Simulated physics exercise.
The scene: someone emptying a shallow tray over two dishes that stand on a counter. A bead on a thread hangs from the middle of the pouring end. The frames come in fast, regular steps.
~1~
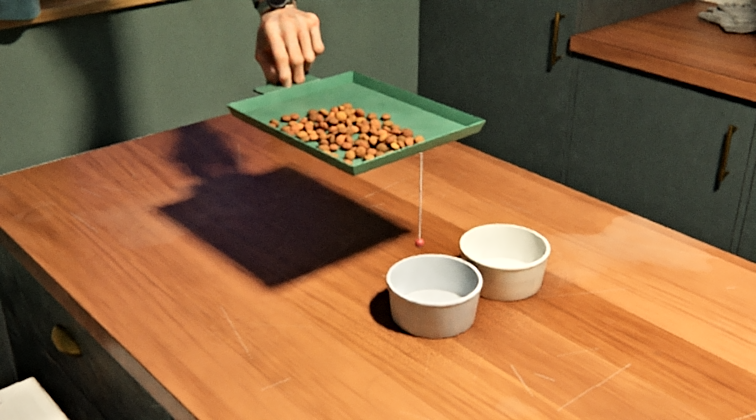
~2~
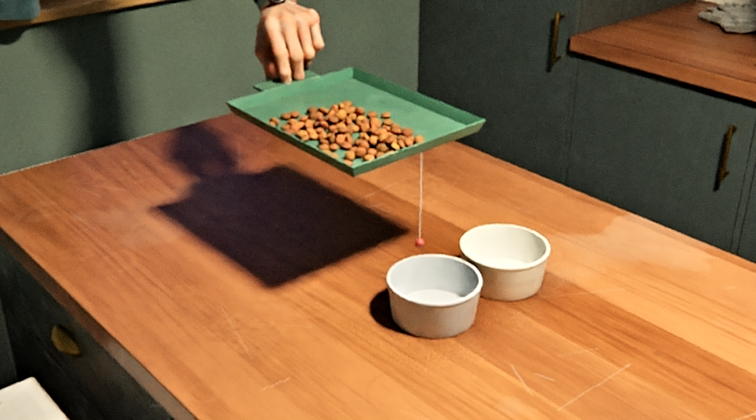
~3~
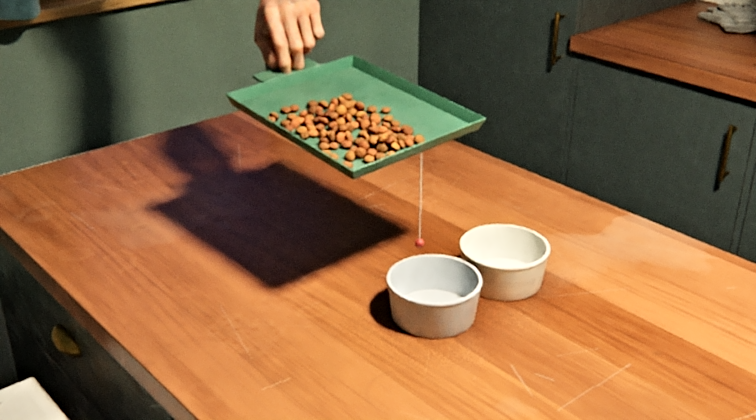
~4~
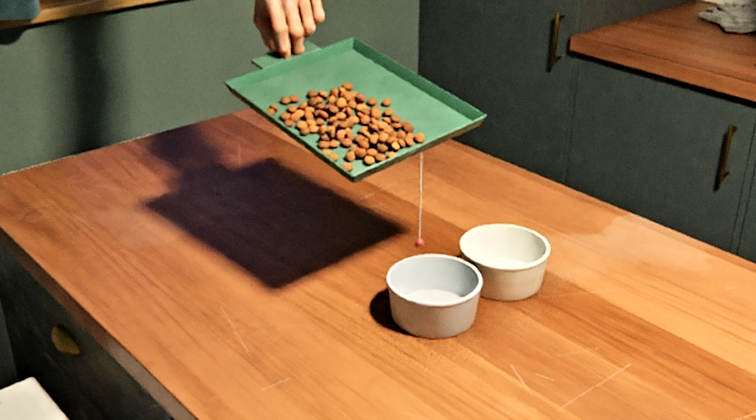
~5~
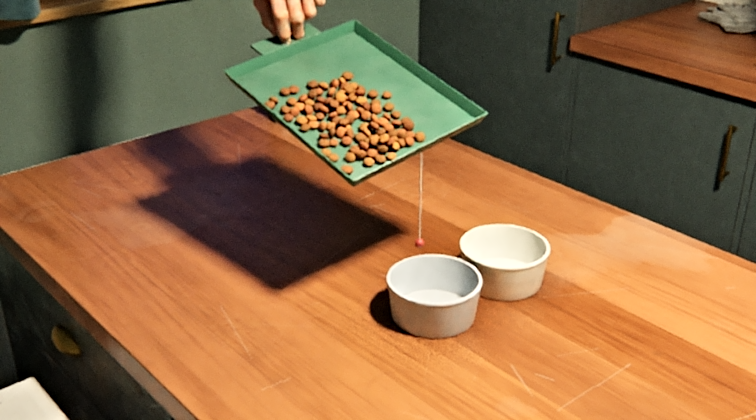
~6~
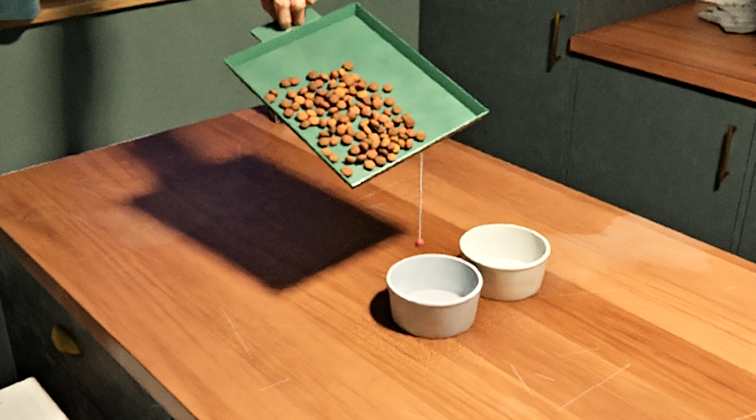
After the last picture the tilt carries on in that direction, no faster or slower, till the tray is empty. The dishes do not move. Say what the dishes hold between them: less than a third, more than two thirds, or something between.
Caught overall: Less than a third.
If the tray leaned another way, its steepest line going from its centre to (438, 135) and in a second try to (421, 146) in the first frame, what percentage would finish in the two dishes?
Roughly 70 per cent, and 80 per cent.
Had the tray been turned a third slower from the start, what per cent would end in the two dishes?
Close to 20 per cent.
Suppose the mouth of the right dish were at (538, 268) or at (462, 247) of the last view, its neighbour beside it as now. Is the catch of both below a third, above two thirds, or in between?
First under a third, then over two thirds.
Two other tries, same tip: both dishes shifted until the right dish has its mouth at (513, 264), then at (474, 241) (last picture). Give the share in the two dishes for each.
The first gives 0 %, the second 40 %.
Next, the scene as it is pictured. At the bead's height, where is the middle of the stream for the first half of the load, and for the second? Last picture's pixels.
The first part at (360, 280); the rest at (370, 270).
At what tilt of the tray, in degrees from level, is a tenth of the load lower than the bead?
At about 80°.
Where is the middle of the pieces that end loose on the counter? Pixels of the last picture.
At about (351, 334).
Just after the last frame, tray tipped steeply; almost all on the tray; about a tenth in the air.
A moment on, tray tipped past a quarter turn; about a tenth in the left dish; the larger part outside both; about a tenth in the air.
Further on, tray tipped past a quarter turn; about a tenth in the left dish; the larger part outside both.
When it is over, tray tipped past a quarter turn; about a tenth in the left dish; not one in the right dish; the larger part outside both.
